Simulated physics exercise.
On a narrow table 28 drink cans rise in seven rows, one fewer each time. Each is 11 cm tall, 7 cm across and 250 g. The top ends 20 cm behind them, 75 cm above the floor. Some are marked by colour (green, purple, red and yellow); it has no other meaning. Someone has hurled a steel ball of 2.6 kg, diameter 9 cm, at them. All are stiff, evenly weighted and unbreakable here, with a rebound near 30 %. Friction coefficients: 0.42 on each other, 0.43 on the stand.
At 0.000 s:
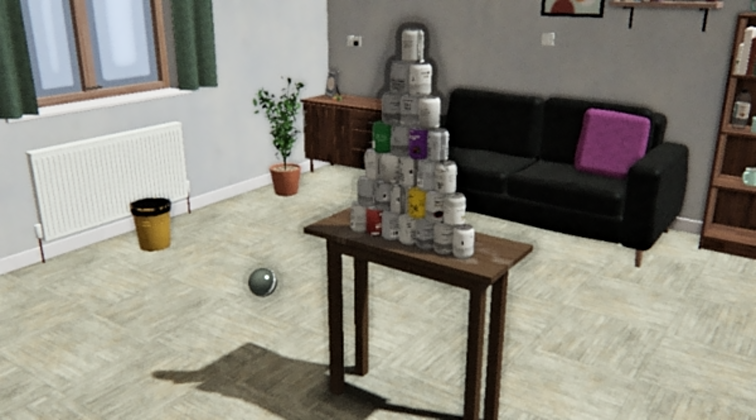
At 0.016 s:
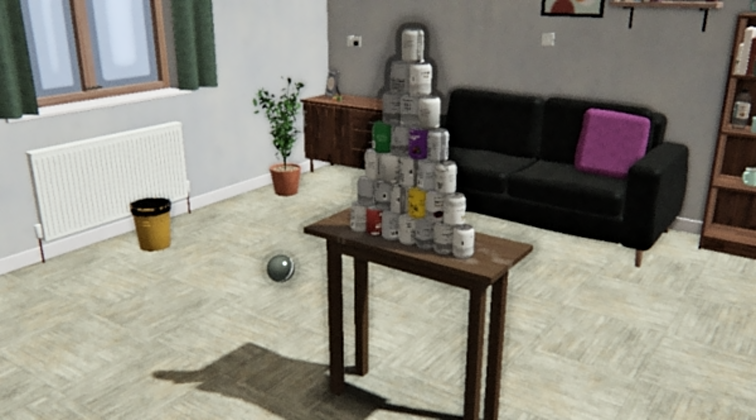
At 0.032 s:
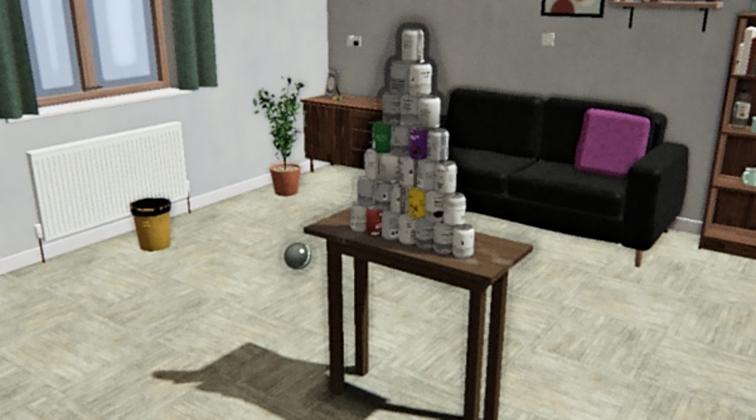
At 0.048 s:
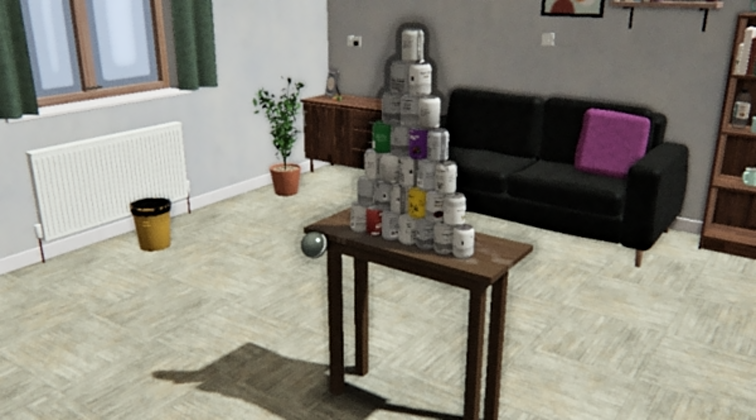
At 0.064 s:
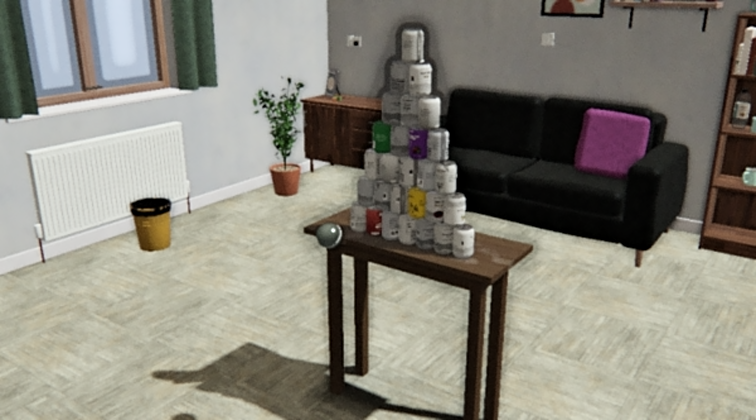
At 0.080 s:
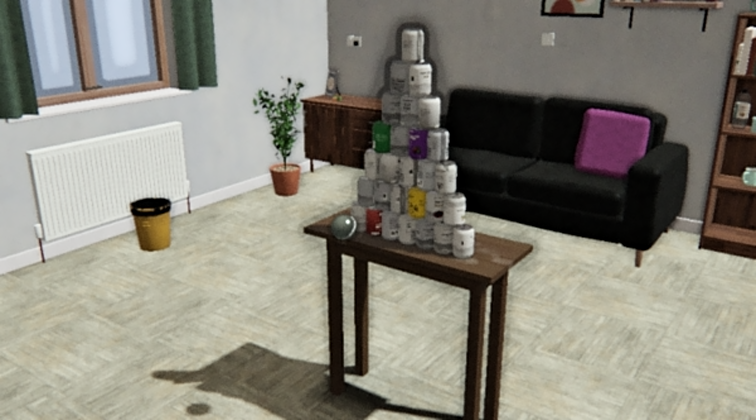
We see a steel ball move through the air, rising rightward past the edge of a narrow wooden table until it is in front of the lower left of a tall pyramid of drink cans, which stays undisturbed.
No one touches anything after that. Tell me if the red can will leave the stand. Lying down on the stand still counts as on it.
In the end the red can goes over the edge.
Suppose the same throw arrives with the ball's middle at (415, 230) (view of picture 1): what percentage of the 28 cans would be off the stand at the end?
In that case 50 per cent.
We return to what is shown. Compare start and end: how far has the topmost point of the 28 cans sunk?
About 32 cm.
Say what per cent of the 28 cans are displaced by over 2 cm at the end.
It is 65 per cent.
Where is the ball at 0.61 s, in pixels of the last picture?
Around (487, 272).
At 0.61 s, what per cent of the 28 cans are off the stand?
25 per cent by then.
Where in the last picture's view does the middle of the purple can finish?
Around (412, 215).
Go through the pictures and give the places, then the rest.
In the first frame (places mark the middle of the side facing us), ball (263, 283) 10 cm from contact, 5.0 m/s; red can (368, 222); yellow can (422, 205); purple can (414, 144); nothing disturbed.
In the second frame, ball (281, 269) after contact, 5.0 m/s; red can (368, 222).
In the third frame, ball (298, 256) after contact, 5.0 m/s; red can (368, 222).
In the fourth frame, ball (314, 245) after contact, 4.9 m/s; red can (368, 222).
In the fifth frame, ball (329, 236) after contact, 4.9 m/s; red can (368, 222).
In the sixth frame, ball (344, 227) after contact, 4.9 m/s; red can (368, 222); purple can (414, 144); green can (386, 139); nothing disturbed.
After 0.28 s, ball still moving; none of the 28 cans off the stand, 20 disturbed; red can leaning 47°, 39 mm lower; green can leaning 54°.
After 0.61 s, ball still moving; 7 of the 28 cans off the stand; red can on its side; green can on its side.
After 1.09 s, ball still moving; 15 of the 28 cans off the stand; red can on its side; green can on its side.
By the end (2.4 s), ball rolling away; 16 of the 28 cans off the stand; red can on its side; purple can on its side; green can leaning 58°, 99 cm lower. As the last picture would show them, middles, red can near (550, 158), purple can near (412, 215).
